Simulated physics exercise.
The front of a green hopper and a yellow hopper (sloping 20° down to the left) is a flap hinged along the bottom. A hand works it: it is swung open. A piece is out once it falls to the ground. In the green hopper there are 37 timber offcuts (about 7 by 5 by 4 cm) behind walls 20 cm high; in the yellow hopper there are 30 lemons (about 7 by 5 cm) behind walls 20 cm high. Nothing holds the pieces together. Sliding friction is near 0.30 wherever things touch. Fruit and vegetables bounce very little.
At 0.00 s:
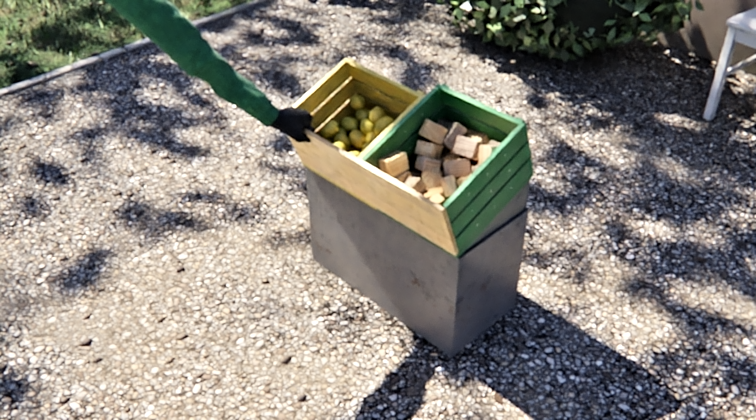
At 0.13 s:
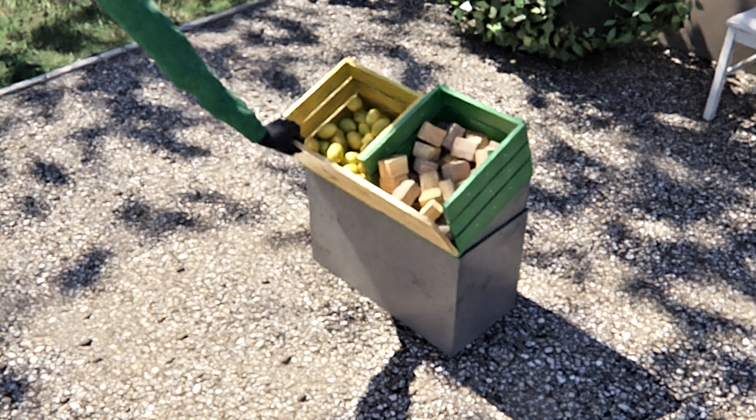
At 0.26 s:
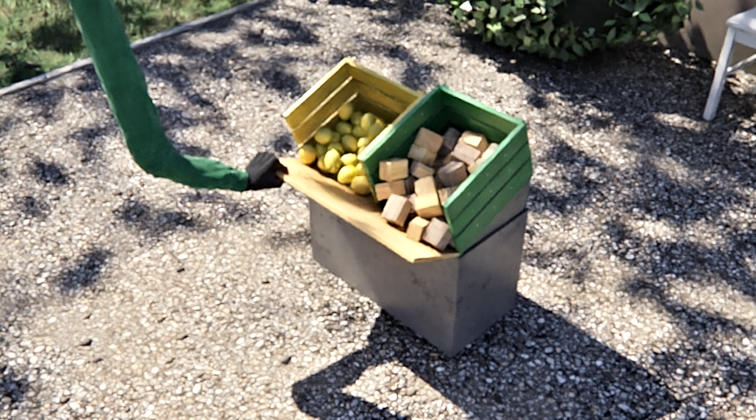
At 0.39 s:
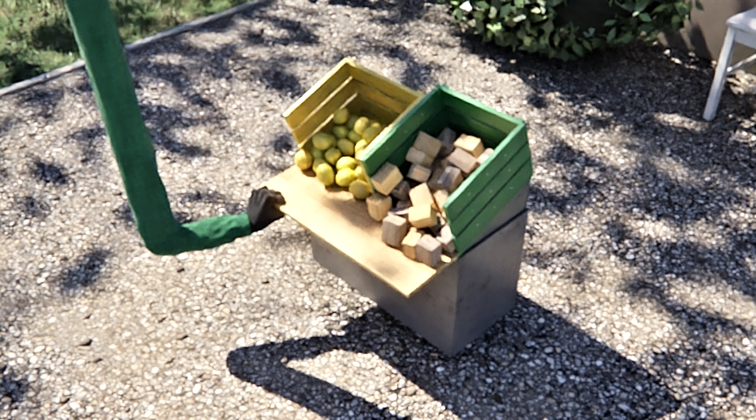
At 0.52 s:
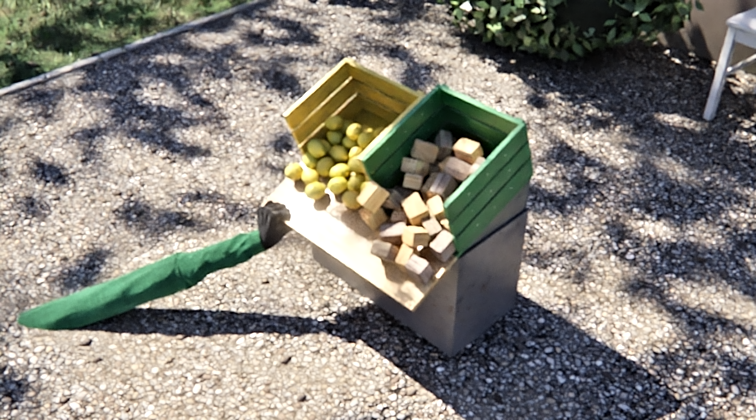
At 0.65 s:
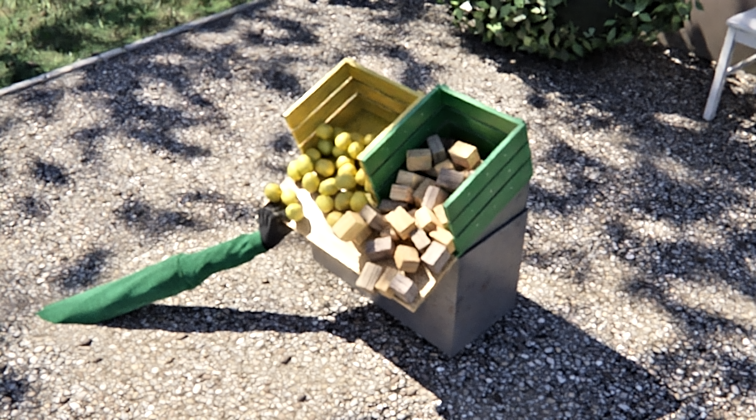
On sunlit gravel, a yellow hopper of lemons and a green hopper of wooden blocks sit side by side on a grey base. A dark-gloved hand on a green-sleeved arm swings their shared front flap outward and down, and the lemons and blocks slide forward onto the lowered flap, bunching across it.
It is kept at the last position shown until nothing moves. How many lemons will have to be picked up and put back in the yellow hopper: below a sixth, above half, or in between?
Out of the yellow hopper go upwards of half of the lemons.
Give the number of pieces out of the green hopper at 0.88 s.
About: Green hopper 4.
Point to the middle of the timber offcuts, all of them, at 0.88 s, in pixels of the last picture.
Near (410, 235).
After 0.88 s, the green hopper is down by 4 of 37 and the yellow hopper is down by 5 of 30.
After 1.16 s, the green hopper is down by 18 of 37 and the yellow hopper is down by 22 of 30.
After 1.57 s, the green hopper is down by 28 of 37 and the yellow hopper is down by 30 of 30.
Outcome (at 2.08 s), the green hopper is down by 37 of 37 and the yellow hopper is down by 30 of 30. Asked share, 30 of 30, 100 per cent.
